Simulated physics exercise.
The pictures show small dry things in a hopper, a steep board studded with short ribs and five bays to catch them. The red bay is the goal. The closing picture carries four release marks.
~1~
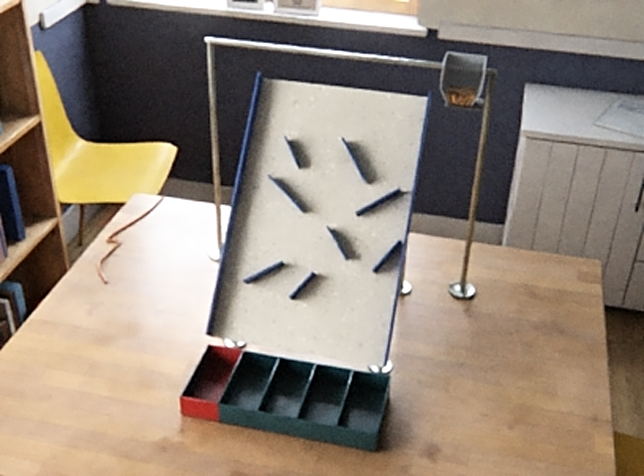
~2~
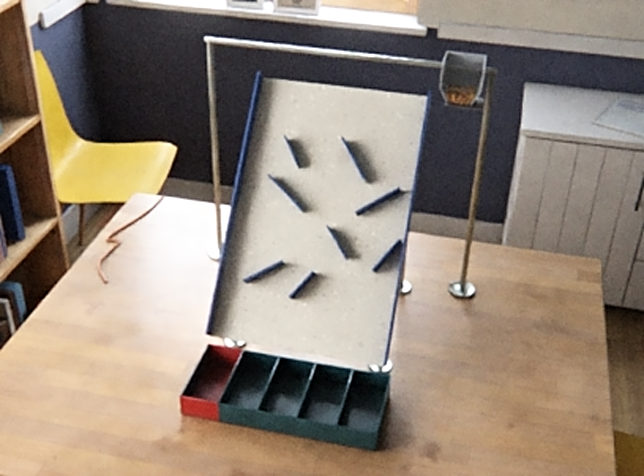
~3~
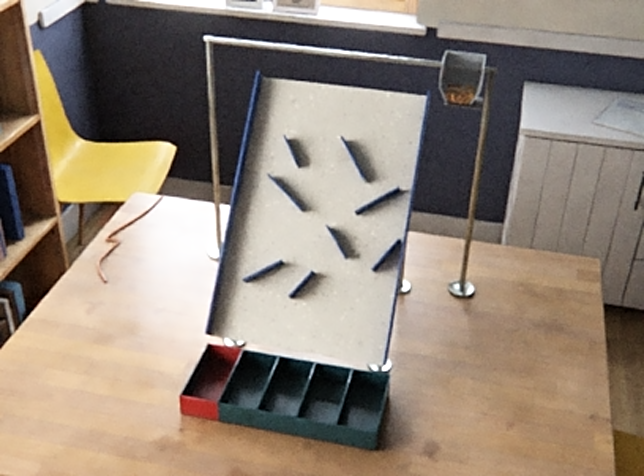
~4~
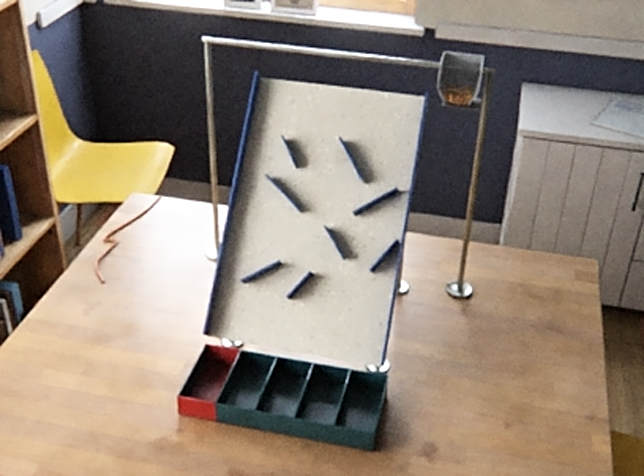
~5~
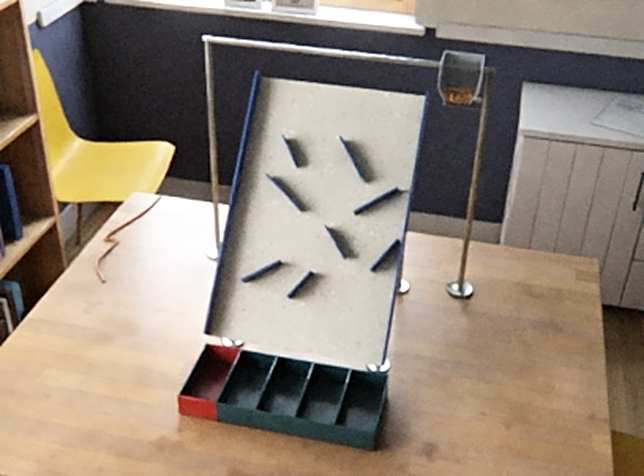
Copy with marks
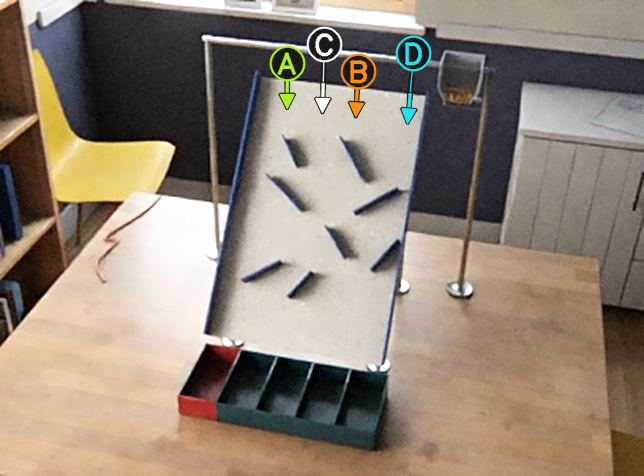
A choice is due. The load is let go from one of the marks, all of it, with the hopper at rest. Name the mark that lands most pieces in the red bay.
A works best here.
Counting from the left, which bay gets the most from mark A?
The first.
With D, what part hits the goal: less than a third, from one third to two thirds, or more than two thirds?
Less than a third.
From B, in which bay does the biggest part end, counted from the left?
The fifth from the left.
On the marked copy, mark A meets the board at (287, 103); mark B meets the board at (356, 111); mark C meets the board at (322, 107); mark D meets the board at (408, 118).
With A, about half in the red bay, about a third in other bays, a small part outside the box.
With B, a small part in the red bay, most in other bays, a small part held on the board.
With C, about a quarter in the red bay, most in other bays.
With D, a stray few in the red bay, nearly all in other bays, a small part held on the board.
